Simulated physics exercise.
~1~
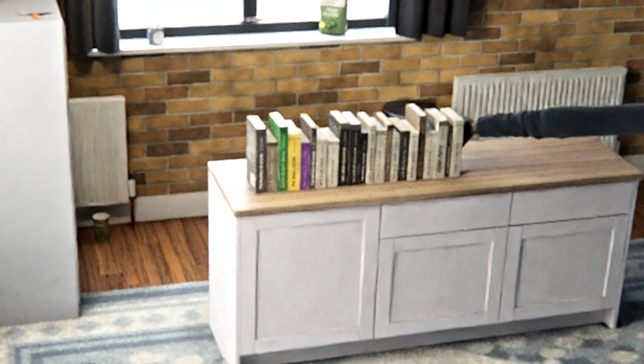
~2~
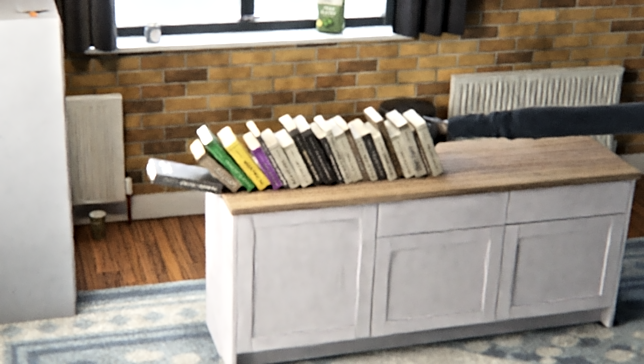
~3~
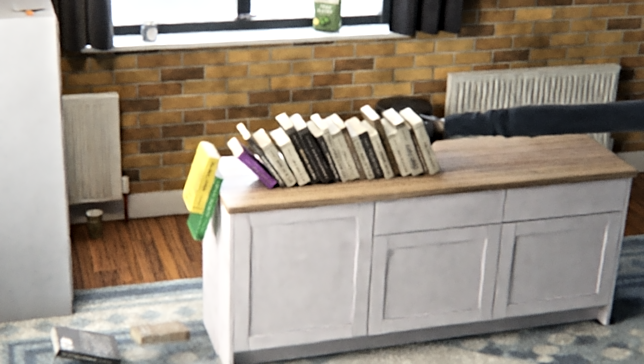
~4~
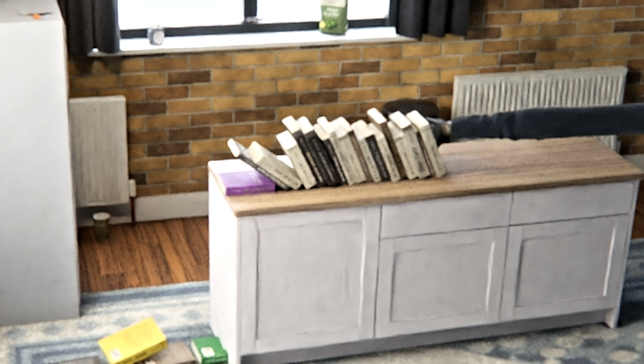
To begin with, a row of books stands upright on a wooden-topped white cabinet before a brick wall, with a dark-sleeved arm reaching in from the right. The row then leans over to the left, and the book at the far left tips out past the cabinet's edge. Next the green and yellow books turn over as they drop off the same end, while earlier fallers lie on the patterned rug. Finally the yellow and green books rest on the floor, the purple one lies flat near the edge, and the others remain slanted on top.
